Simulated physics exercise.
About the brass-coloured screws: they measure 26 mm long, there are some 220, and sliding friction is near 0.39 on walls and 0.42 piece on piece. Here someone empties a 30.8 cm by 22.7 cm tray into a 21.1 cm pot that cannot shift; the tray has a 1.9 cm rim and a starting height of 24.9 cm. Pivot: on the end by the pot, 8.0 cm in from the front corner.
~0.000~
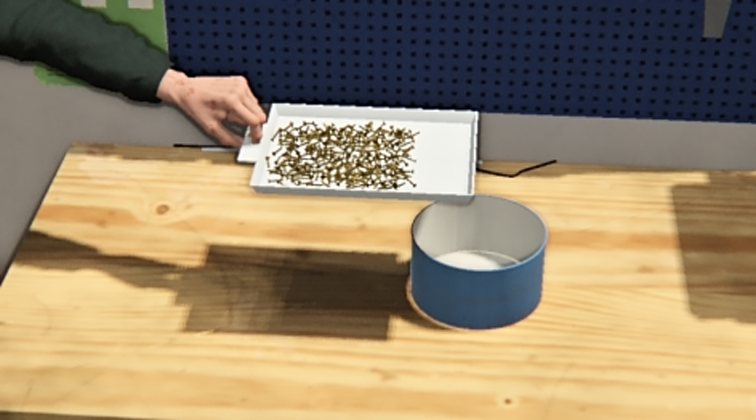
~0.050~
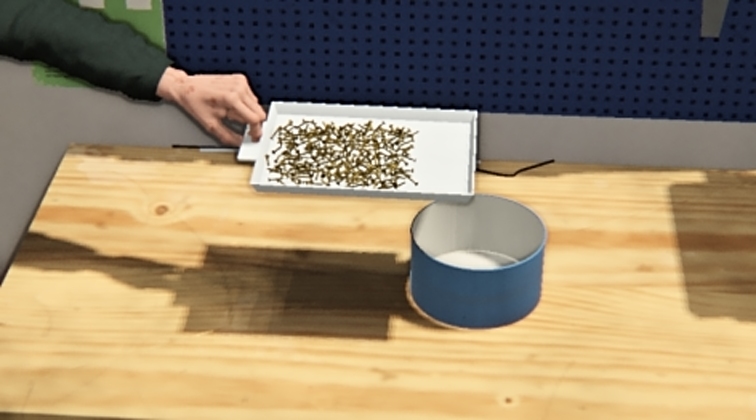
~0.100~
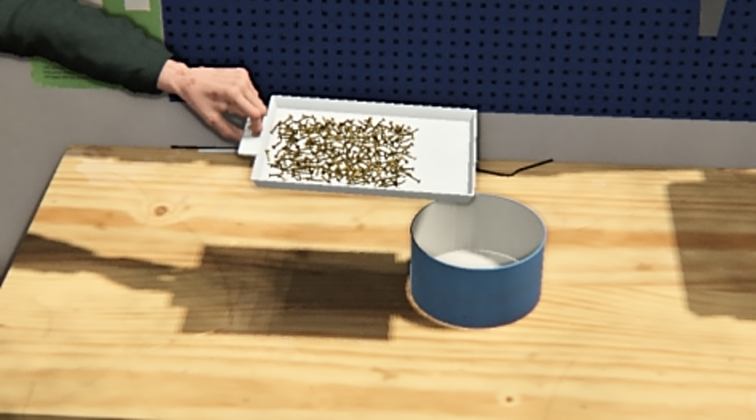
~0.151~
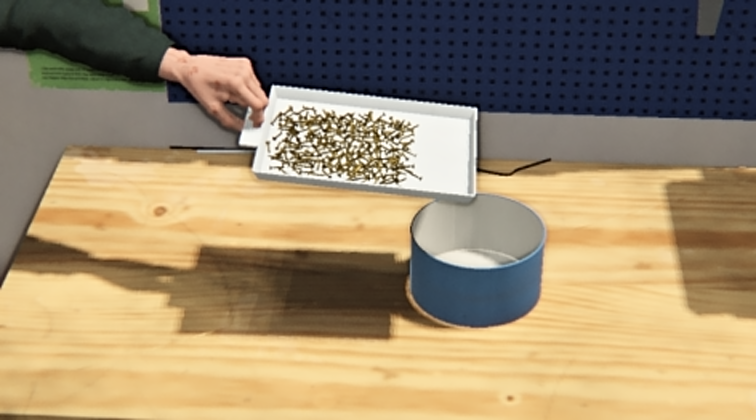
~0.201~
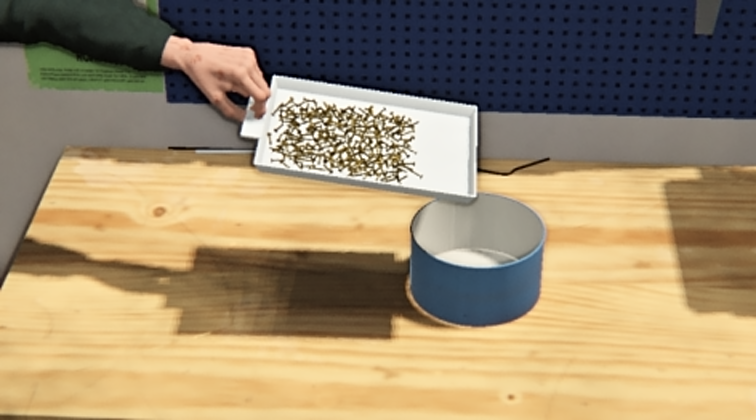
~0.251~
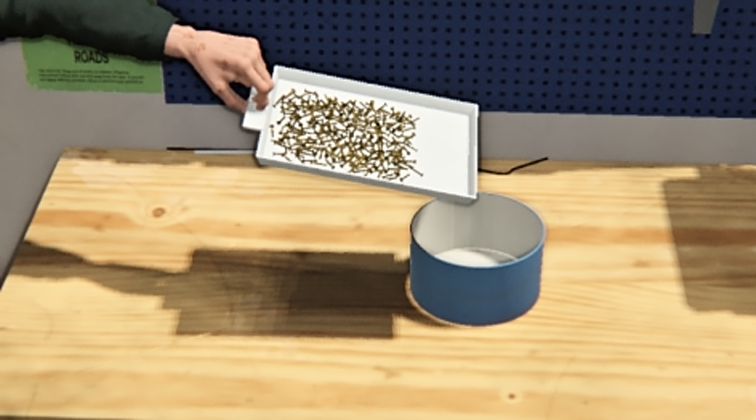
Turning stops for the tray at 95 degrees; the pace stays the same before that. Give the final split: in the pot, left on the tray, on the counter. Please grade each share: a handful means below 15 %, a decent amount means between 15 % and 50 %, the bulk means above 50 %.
Pot: A decent amount, tray: A handful, counter: The bulk.
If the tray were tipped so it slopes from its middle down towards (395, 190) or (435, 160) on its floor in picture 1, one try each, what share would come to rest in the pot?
Near 10 and 80 percent, in that order.
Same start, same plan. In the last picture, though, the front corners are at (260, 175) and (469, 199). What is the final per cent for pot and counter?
The pot gets 10 and the counter 90.
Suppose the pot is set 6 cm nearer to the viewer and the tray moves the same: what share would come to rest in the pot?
My estimate: Some 85 per cent.
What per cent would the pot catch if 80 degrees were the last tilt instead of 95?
The pot would get around 35 per cent.
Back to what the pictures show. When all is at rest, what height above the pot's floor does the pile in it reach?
Roughly 2.0 cm up.
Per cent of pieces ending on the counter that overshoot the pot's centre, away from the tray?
Near 70 in a hundred.
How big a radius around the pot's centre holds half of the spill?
18 cm.
After 0.87 s, tilt 51 degrees; the tray holds 95 %, the pot 0 %.
After 1.28 s, tilt 77 degrees; the tray holds 20 %, the pot 25 %.
After 1.78 s, tilt 95 degrees; the tray holds 0 %, the pot 35 %.
At rest (2.3 s), pot 35 %, tray 0 %, counter 65 %.
